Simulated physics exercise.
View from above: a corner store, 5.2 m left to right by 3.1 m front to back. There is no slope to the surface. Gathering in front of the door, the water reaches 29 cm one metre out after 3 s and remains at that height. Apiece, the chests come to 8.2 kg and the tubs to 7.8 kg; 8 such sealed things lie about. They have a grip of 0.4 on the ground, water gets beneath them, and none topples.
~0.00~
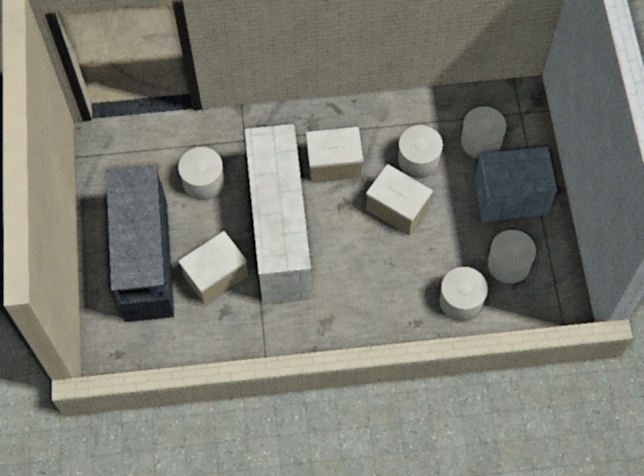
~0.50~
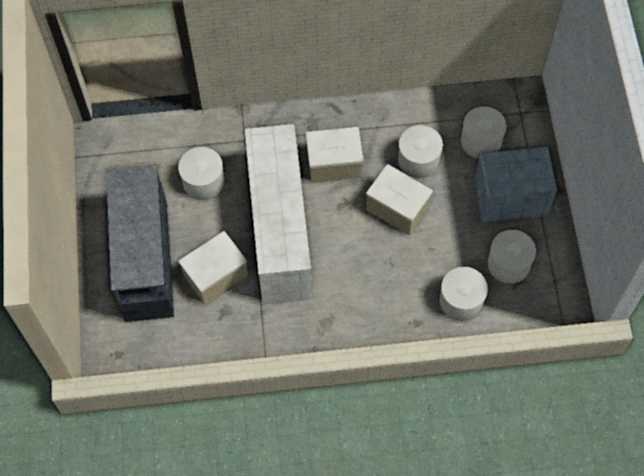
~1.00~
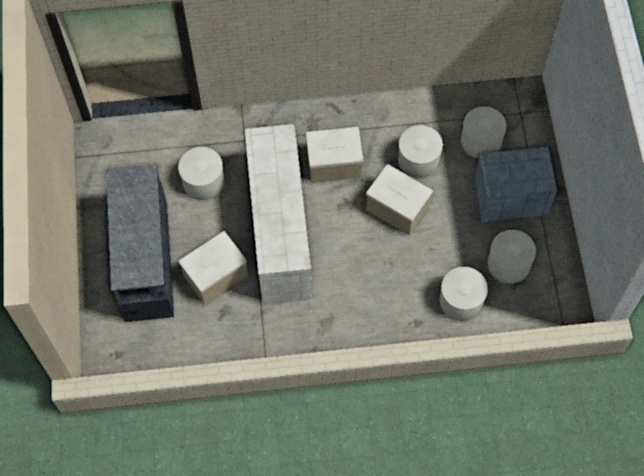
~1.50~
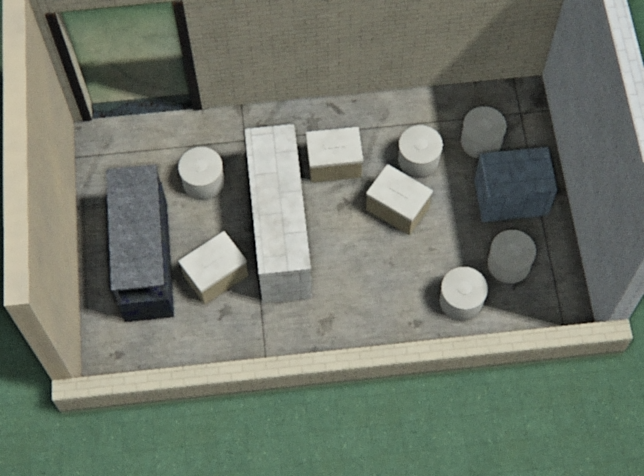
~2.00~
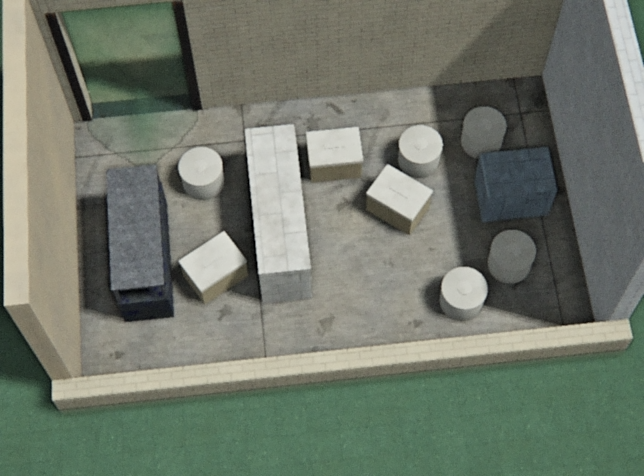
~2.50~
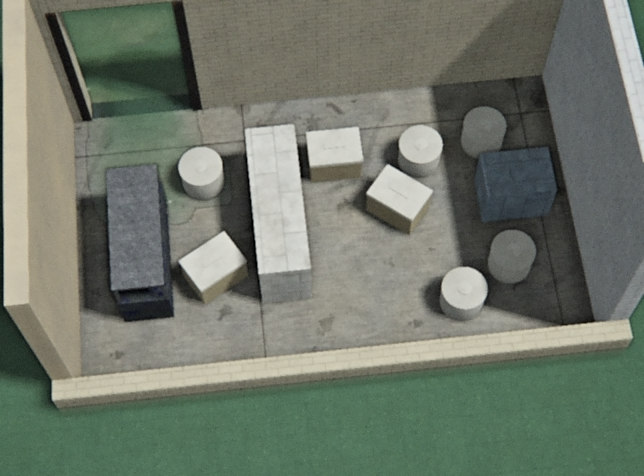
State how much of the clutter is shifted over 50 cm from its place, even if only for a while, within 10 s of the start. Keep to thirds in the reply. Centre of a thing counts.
My answer: One to two thirds.
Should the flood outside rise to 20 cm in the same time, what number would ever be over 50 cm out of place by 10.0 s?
Then 3 of them.
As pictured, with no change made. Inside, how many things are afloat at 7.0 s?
Count: 1.
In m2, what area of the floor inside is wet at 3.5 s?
4.0 m2.
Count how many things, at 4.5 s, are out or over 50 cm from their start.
2 in all.
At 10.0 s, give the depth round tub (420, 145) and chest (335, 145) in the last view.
Roughly 7 and 4 cm.
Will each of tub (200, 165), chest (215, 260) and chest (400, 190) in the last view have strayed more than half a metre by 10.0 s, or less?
Result, in order: Exceeded / exceeded / stayed within.
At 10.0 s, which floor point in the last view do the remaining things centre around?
(415, 199).
After 3.5 s 1 of 8 are over 50 cm from their spots; 0 afloat.
After 4.5 s 2 of 8 are over 50 cm from their spots; 1 afloat.
After 7.0 s 2 of 8 are over 50 cm from their spots; 1 afloat.
After 10.0 s 3 of 8 are over 50 cm from their spots, and 4 have been at some point; 8 afloat.
